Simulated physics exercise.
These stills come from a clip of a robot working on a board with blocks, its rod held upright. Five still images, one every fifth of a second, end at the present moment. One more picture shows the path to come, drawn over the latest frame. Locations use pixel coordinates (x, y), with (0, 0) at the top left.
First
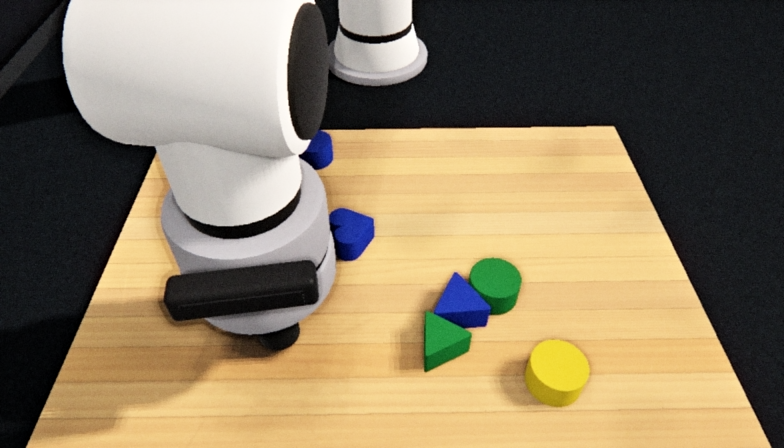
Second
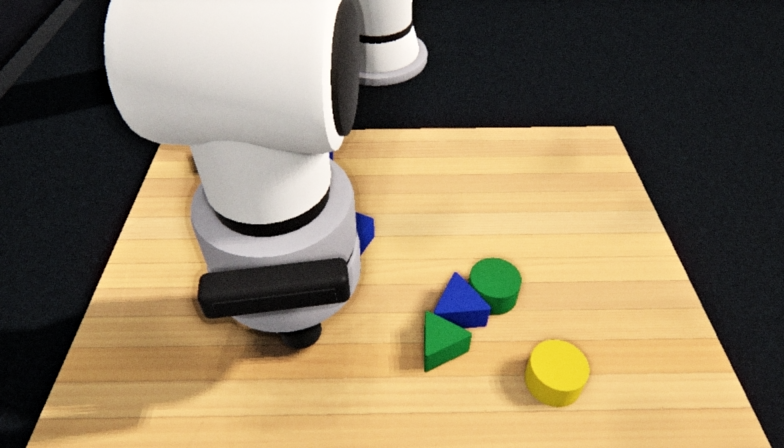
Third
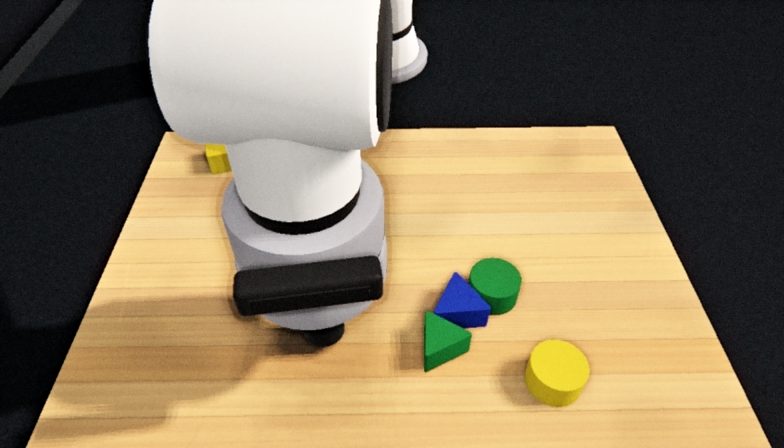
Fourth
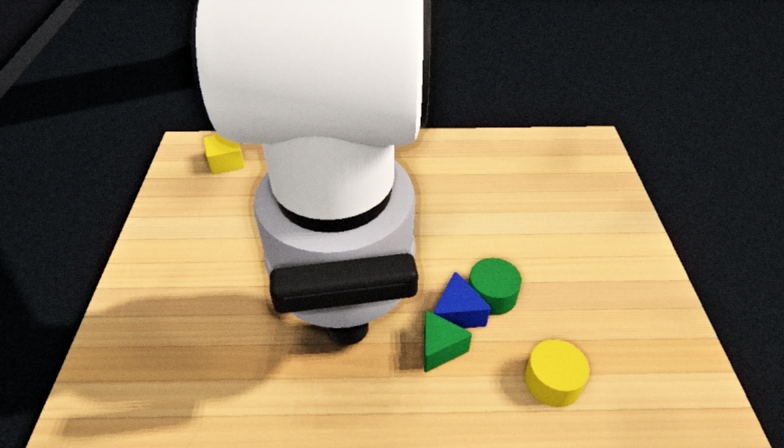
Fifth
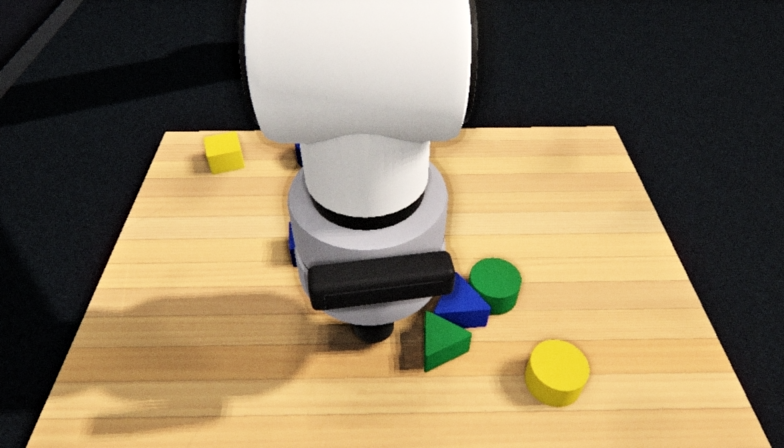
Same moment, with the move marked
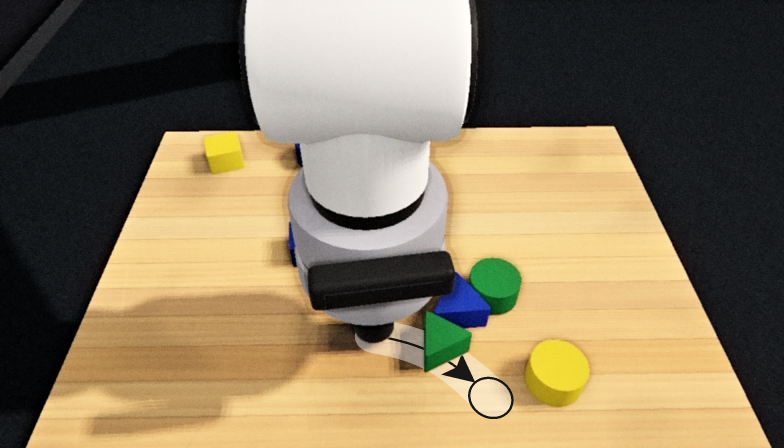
To begin with, a white and grey robot arm stands over the left side of a wooden board, with blue, green and yellow blocks around it. The arm slides steadily right, uncovering a yellow block at the upper left, and nears the green and blue triangular pieces, which stay still.
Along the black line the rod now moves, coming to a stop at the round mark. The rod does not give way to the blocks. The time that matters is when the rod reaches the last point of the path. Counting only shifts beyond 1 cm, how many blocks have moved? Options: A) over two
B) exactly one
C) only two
The answer is B.
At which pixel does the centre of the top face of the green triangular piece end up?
Its top middle: (515, 351).
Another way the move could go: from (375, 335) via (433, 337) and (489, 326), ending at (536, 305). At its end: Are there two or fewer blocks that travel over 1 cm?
No, it doesn't check out.
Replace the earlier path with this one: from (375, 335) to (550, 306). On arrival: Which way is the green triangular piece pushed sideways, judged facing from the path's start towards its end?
My answer: Right.
The drawn path runs from (375, 335) through (416, 346) and (456, 367) to (491, 397).
The first path, step by step. One third of the way, rod at (417, 337); green triangular piece at (455, 336).
Two thirds of the way, rod at (458, 359); green triangular piece at (498, 350).
At the end, rod at (493, 389); green triangular piece at (515, 351), turned 40° anticlockwise; blue triangular piece not moved.
